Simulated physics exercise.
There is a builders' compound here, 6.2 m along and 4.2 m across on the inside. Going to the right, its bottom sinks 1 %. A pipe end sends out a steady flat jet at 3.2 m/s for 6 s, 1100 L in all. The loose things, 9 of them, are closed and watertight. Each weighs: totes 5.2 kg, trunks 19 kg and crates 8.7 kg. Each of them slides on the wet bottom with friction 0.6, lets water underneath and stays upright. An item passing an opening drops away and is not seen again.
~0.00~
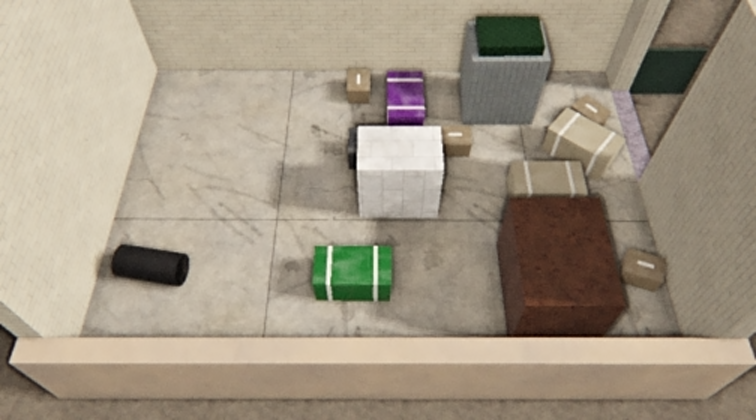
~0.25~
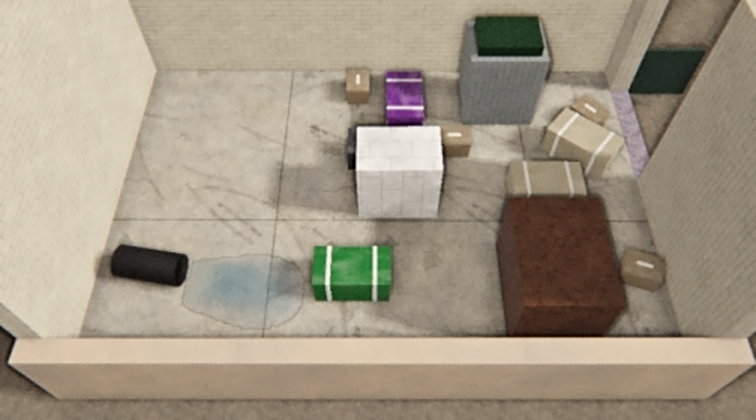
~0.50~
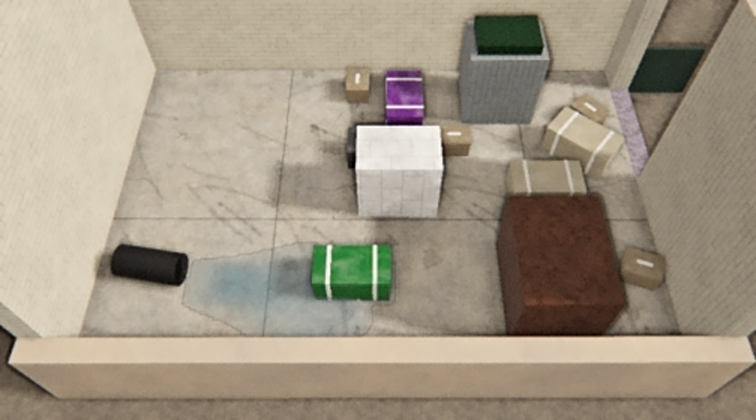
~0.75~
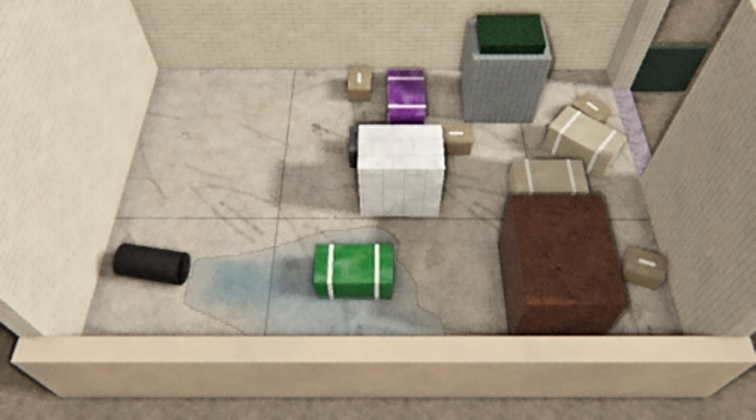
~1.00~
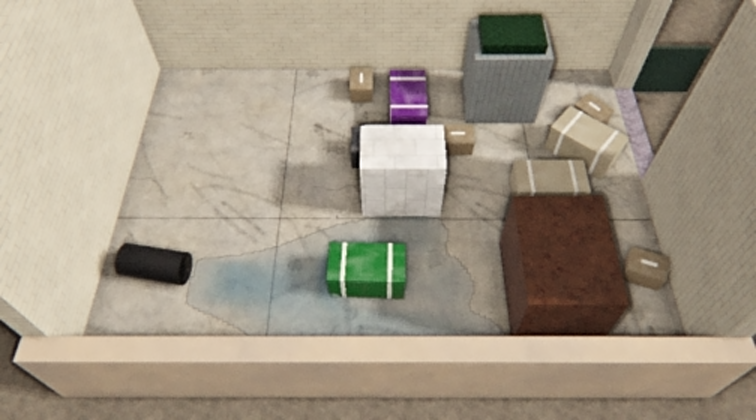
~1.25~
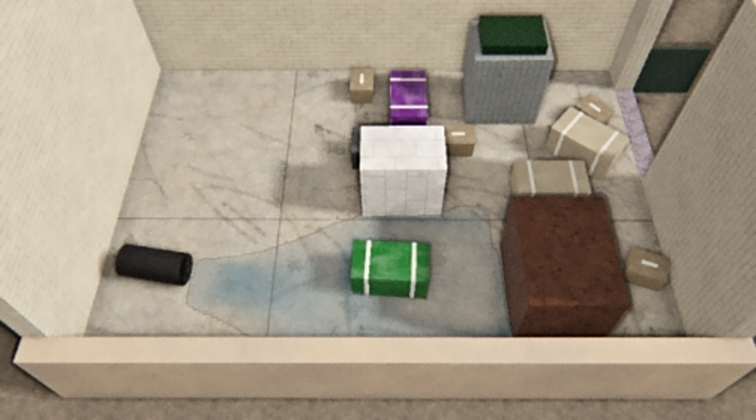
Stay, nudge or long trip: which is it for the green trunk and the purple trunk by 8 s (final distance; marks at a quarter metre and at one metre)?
One by one: Green trunk: Pushed past a metre; purple trunk: Shifted a medium distance of a quarter to one metre.
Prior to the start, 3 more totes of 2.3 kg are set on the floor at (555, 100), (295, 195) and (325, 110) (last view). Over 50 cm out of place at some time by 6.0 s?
Order kept: Not that far; not that far; not that far.
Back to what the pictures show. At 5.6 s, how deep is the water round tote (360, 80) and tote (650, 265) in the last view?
About 0 and 5 cm.
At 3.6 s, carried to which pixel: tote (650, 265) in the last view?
(609, 233), roughly.
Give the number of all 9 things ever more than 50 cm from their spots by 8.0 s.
7.
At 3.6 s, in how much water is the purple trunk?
Roughly 1 cm at that moment.
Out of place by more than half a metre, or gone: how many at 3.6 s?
2 in all.
After 1.8 s the green trunk is near (452, 256), 1.0 m from its start, aground; the purple trunk is near (408, 93), 0.0 m from its start, aground; 0 of 9 are out; 0 afloat.
After 3.6 s the green trunk is near (467, 212), 1.4 m from its start, afloat; the purple trunk is near (408, 93), 0.0 m from its start, aground; 0 of 9 are out; 2 afloat.
After 5.6 s the green trunk is near (482, 126), 2.4 m from its start, afloat; the purple trunk is near (407, 93), 0.0 m from its start, aground; 2 of 9 are out; 4 afloat.
After 8.0 s the green trunk is near (418, 114), 2.2 m from its start, afloat; the purple trunk is near (366, 88), 0.5 m from its start, aground; 3 of 9 are out; 2 afloat.
